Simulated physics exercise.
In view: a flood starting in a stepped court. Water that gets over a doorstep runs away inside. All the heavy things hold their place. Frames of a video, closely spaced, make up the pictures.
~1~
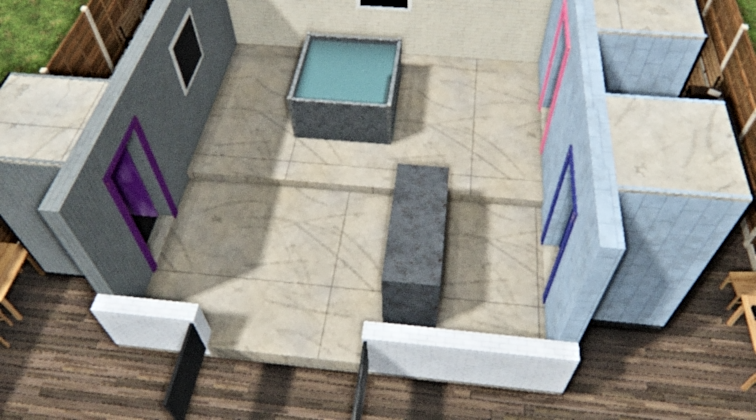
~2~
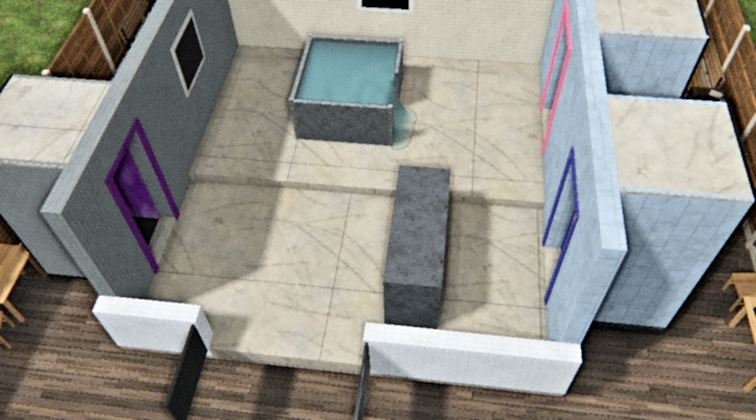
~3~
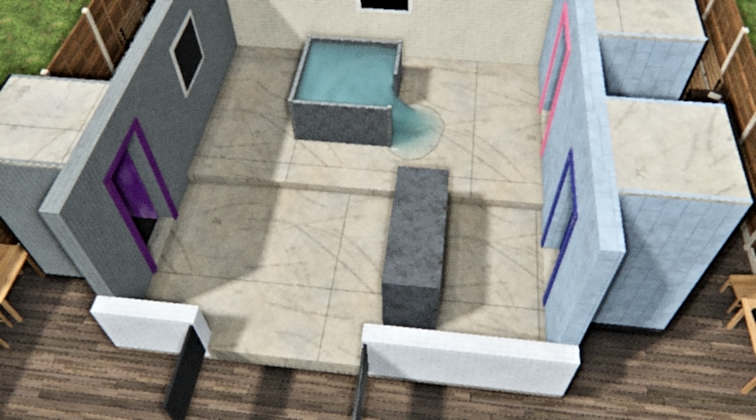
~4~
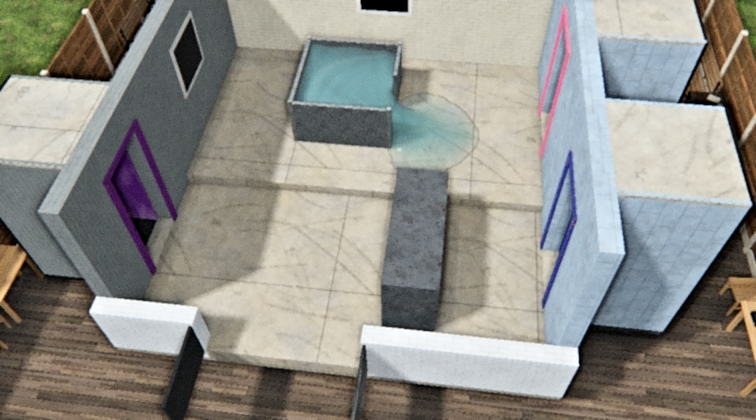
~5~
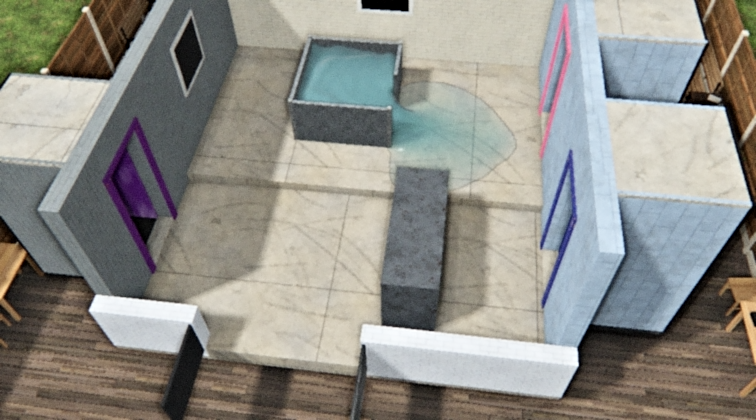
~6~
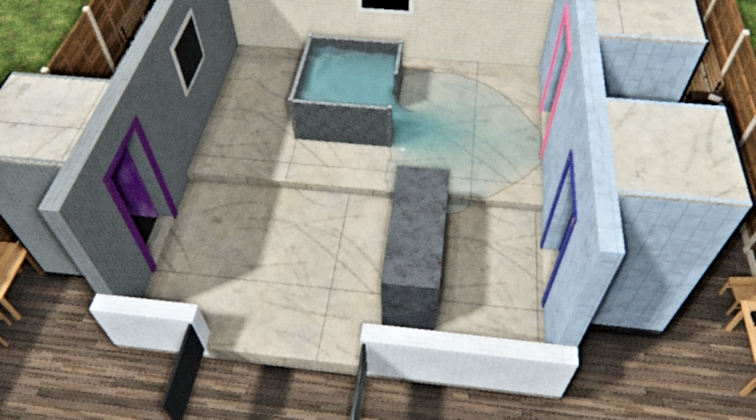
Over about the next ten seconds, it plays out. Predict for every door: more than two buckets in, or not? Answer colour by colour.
The blue door: More than two; the pink door: More than two; the purple door: Not more than two.
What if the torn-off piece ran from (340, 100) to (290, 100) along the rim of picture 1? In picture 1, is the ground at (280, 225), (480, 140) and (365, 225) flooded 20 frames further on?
Taken one by one: Sodden, then unaffected, then sodden.
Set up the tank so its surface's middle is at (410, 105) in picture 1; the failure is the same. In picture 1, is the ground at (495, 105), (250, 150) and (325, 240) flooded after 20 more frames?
Soaked, bone-dry, bone-dry.
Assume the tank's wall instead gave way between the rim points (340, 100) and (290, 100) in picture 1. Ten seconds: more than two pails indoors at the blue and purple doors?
Result - blue one does not reach it, purple one tops the mark.
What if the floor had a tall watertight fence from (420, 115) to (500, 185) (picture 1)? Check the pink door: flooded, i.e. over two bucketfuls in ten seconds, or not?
Note: Pink sub-threshold.
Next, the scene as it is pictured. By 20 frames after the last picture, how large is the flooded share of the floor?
That comes to about 45 per cent.
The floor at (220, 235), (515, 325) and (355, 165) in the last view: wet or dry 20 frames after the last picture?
Result, in order: Unflooded / waterlogged / unflooded.
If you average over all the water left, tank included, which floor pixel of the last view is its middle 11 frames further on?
Somewhere near (424, 136).
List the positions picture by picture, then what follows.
The first picture shows still water in the tank at (347, 72).
In the second picture, water pours out at (392, 113) and has run to (394, 148).
In the third picture, the front is at (439, 121), out from the gap at (391, 116).
In the fourth picture, the front is at (472, 146), out from the gap at (390, 119).
In the fifth picture, water pours out at (391, 118) and has run to (511, 146).
In the sixth picture, water pours out at (391, 117) and has run to (541, 158).
A moment on, water covers 30 % of the floor; the blue door wet at the sill, nothing in, the pink door over two buckets in, the purple door not reached.
Next, water covers 30 % of the floor; the blue door under two buckets in, the pink door far over two buckets in, the purple door not reached.
Then, water covers 45 % of the floor; the blue door over two buckets in, the pink door far over two buckets in, the purple door not reached.
Later, water covers 65 % of the floor; the blue door far over two buckets in, the pink door far over two buckets in, the purple door wet at the sill, nothing in.
In the end, water covers 85 % of the floor; the blue door far over two buckets in, the pink door far over two buckets in, the purple door wet at the sill, nothing in.
